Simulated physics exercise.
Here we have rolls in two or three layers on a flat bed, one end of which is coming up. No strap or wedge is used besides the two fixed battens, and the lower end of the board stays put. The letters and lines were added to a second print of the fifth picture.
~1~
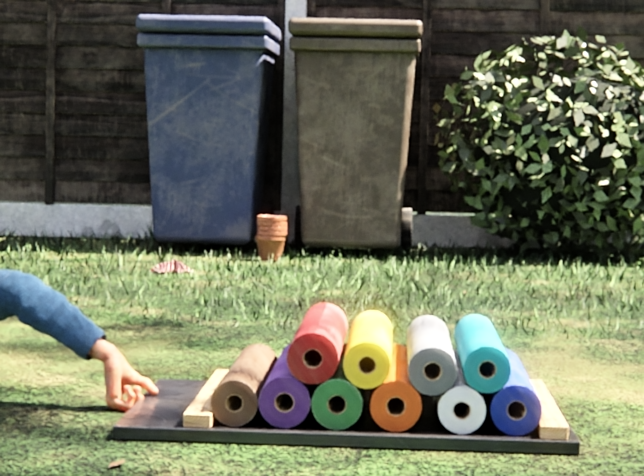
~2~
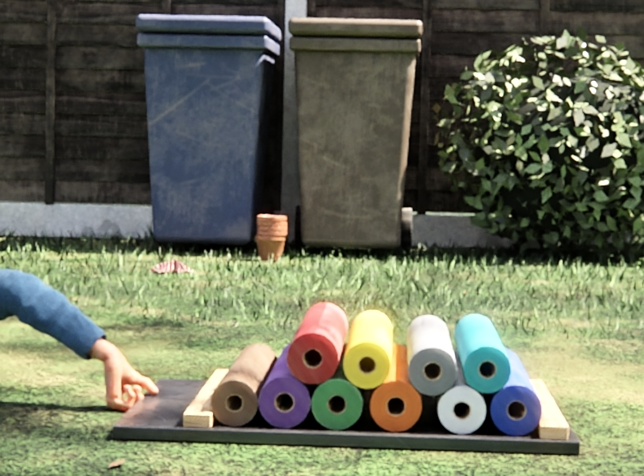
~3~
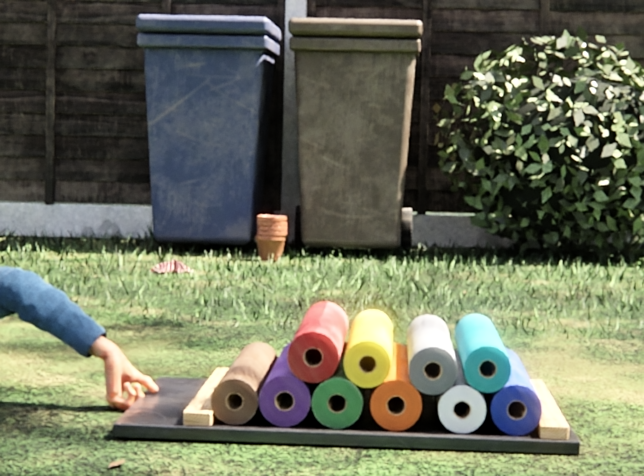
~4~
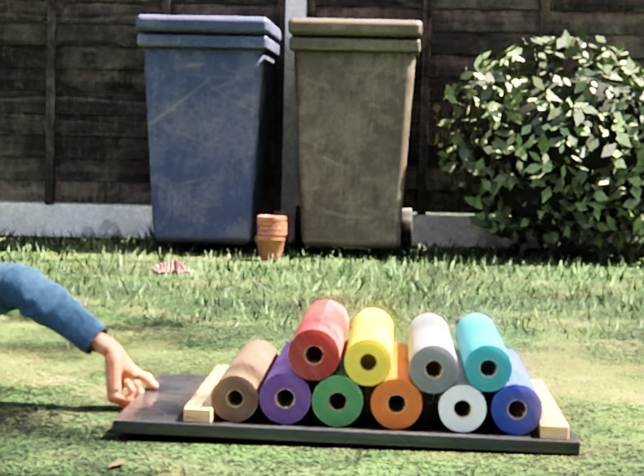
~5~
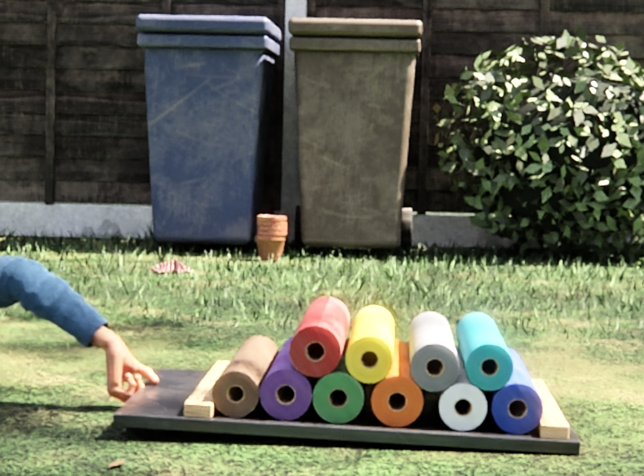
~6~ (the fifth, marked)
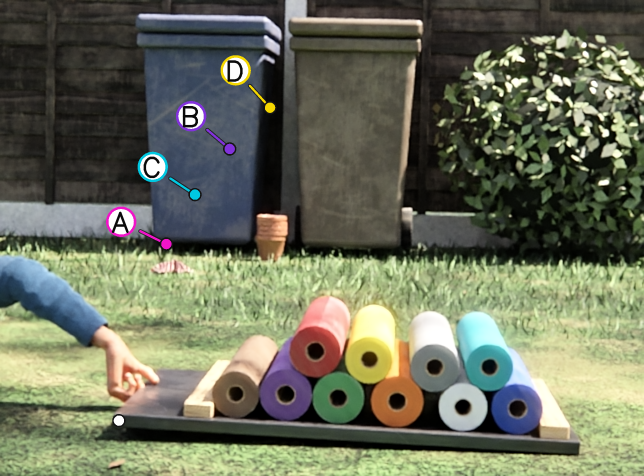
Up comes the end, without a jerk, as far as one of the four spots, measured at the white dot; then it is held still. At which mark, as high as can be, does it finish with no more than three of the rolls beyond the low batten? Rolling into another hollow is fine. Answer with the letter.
At most to A.
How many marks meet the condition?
The number is one.
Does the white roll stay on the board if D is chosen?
The white roll: No.
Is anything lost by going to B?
Yes, at B.
On the marked copy, A at (167, 244); B at (230, 149); C at (195, 195); D at (270, 108); the white dot at (119, 421).
Following A. Soon after the start, board at 16°.
Later, board at 25°.
In the end, board at 25°, none over the low batten.
As for the rest, B ten over the low batten; C four over the low batten (red, turquoise, grey, yellow); D ten over the low batten.
